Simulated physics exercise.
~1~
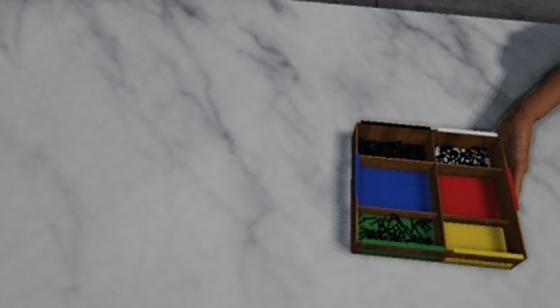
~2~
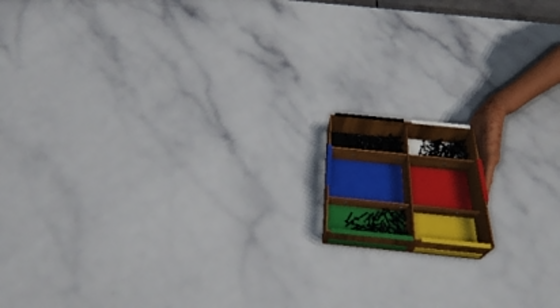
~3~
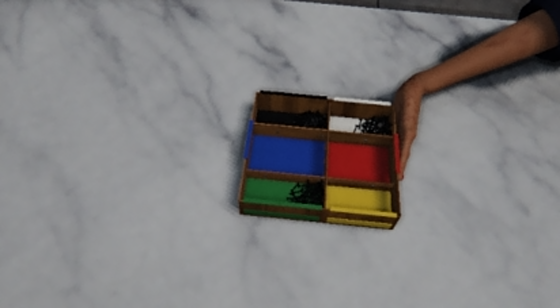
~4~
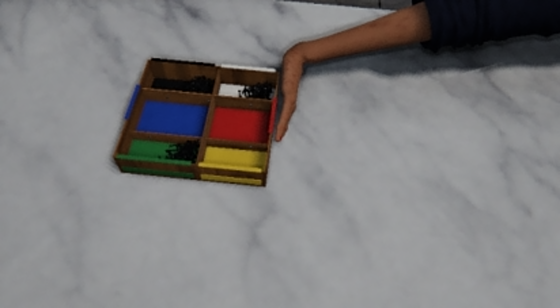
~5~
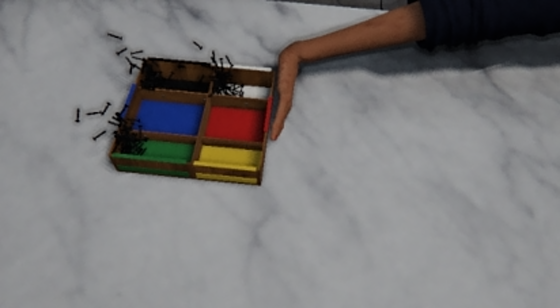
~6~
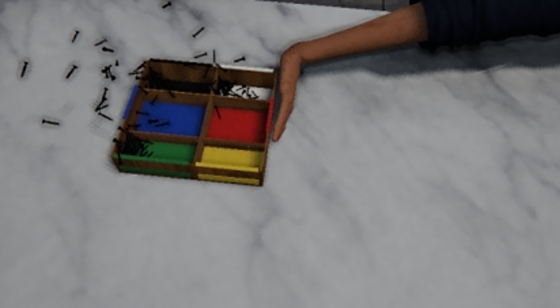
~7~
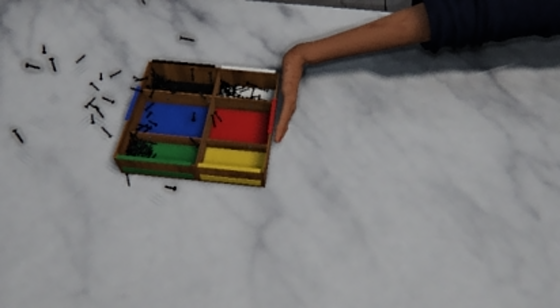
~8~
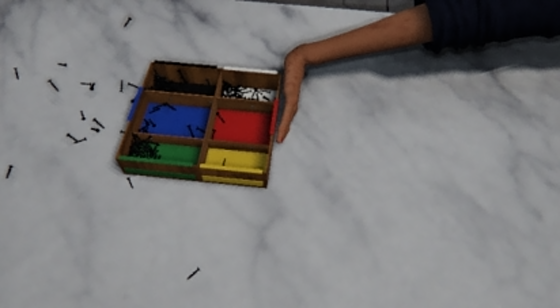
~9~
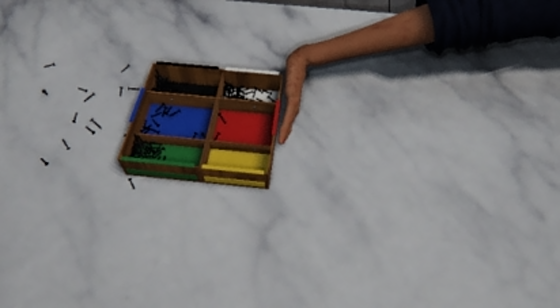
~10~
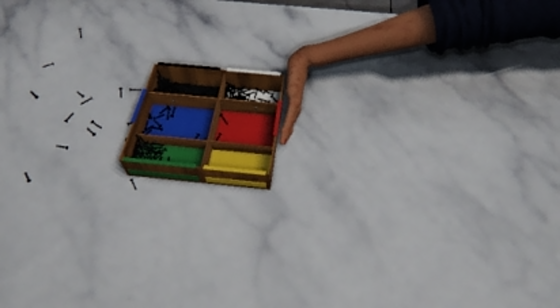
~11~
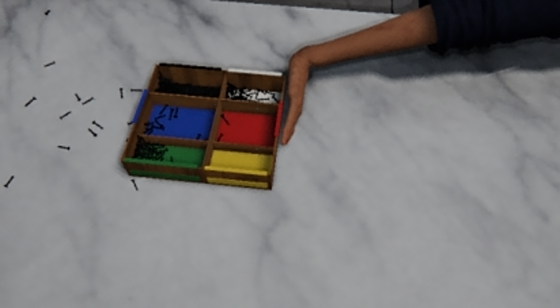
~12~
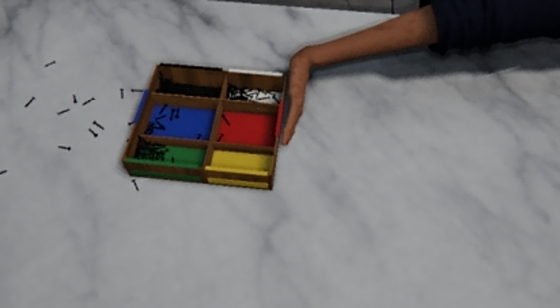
To begin with, a hand rests against the right side of a wooden drawer tray on a white marble surface, its compartments lined in blue, red, green, yellow, white and black. Small black screws lie in the black, white and green sections. The hand moves the tray leftward across the marble, then it stops abruptly. Screws fly up and to the left, some dropping into the blue section and others spilling over the edge. They scatter and settle while the hand stays against the tray. At the end, most screws remain inside, with several strewn on the marble at left.
